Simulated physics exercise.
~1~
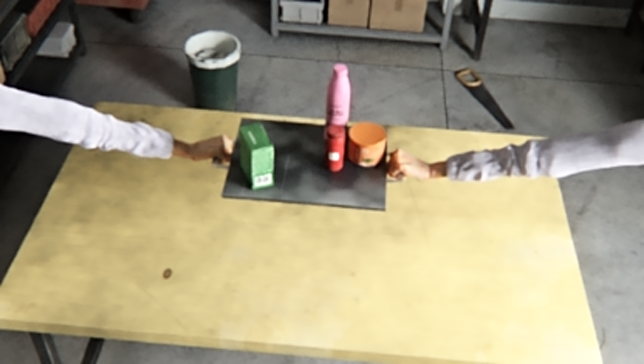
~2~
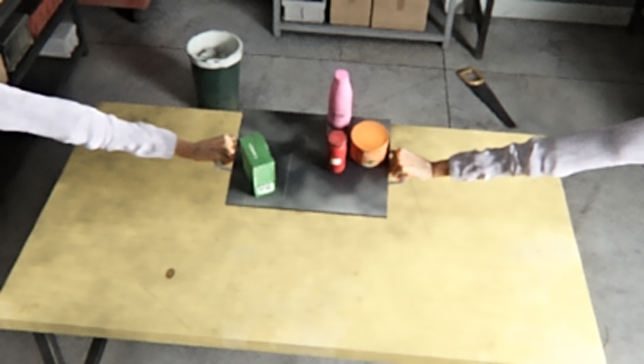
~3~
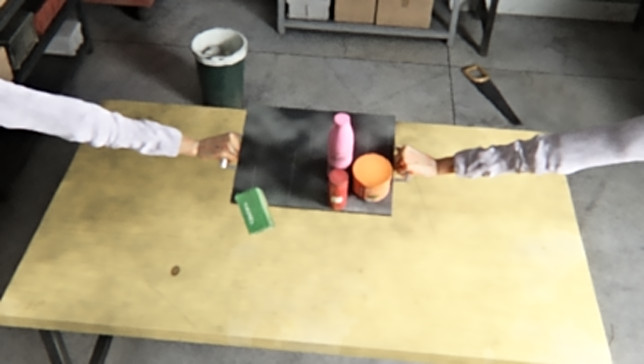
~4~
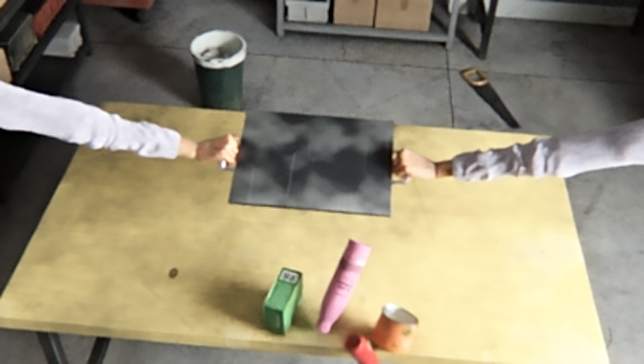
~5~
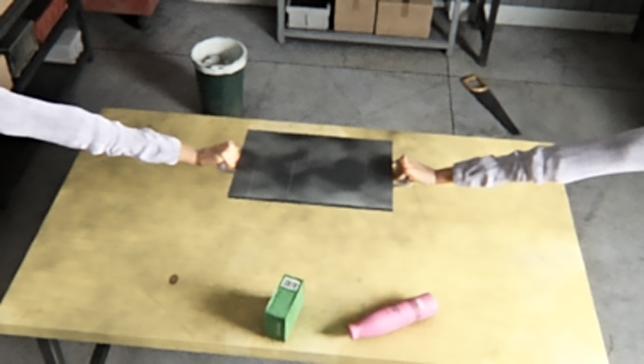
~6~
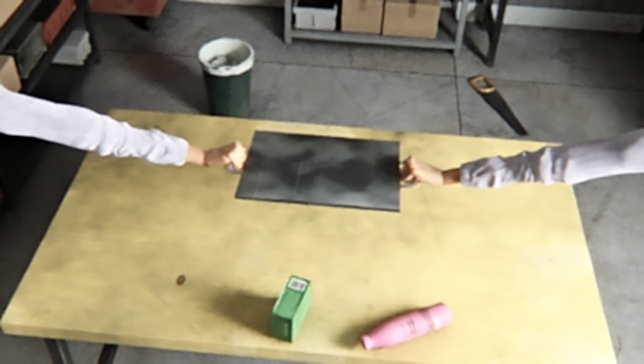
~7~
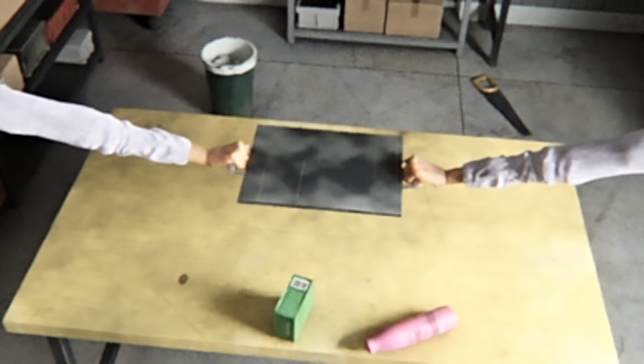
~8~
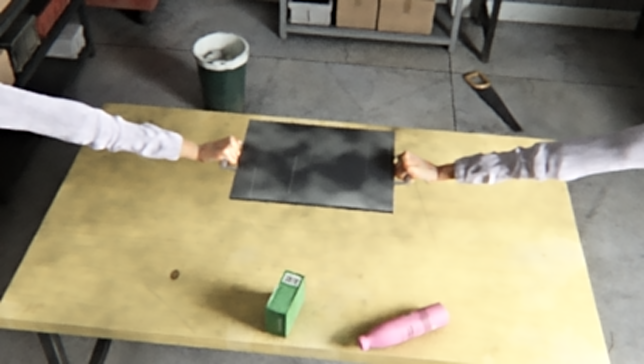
The footage shows two hands tipping a dark tray toward the viewer above a table until a green packet, pink bottle, red shaker and orange tub slide off; the hands level the emptied tray, leaving the packet and toppled bottle on the table, the others out of view.
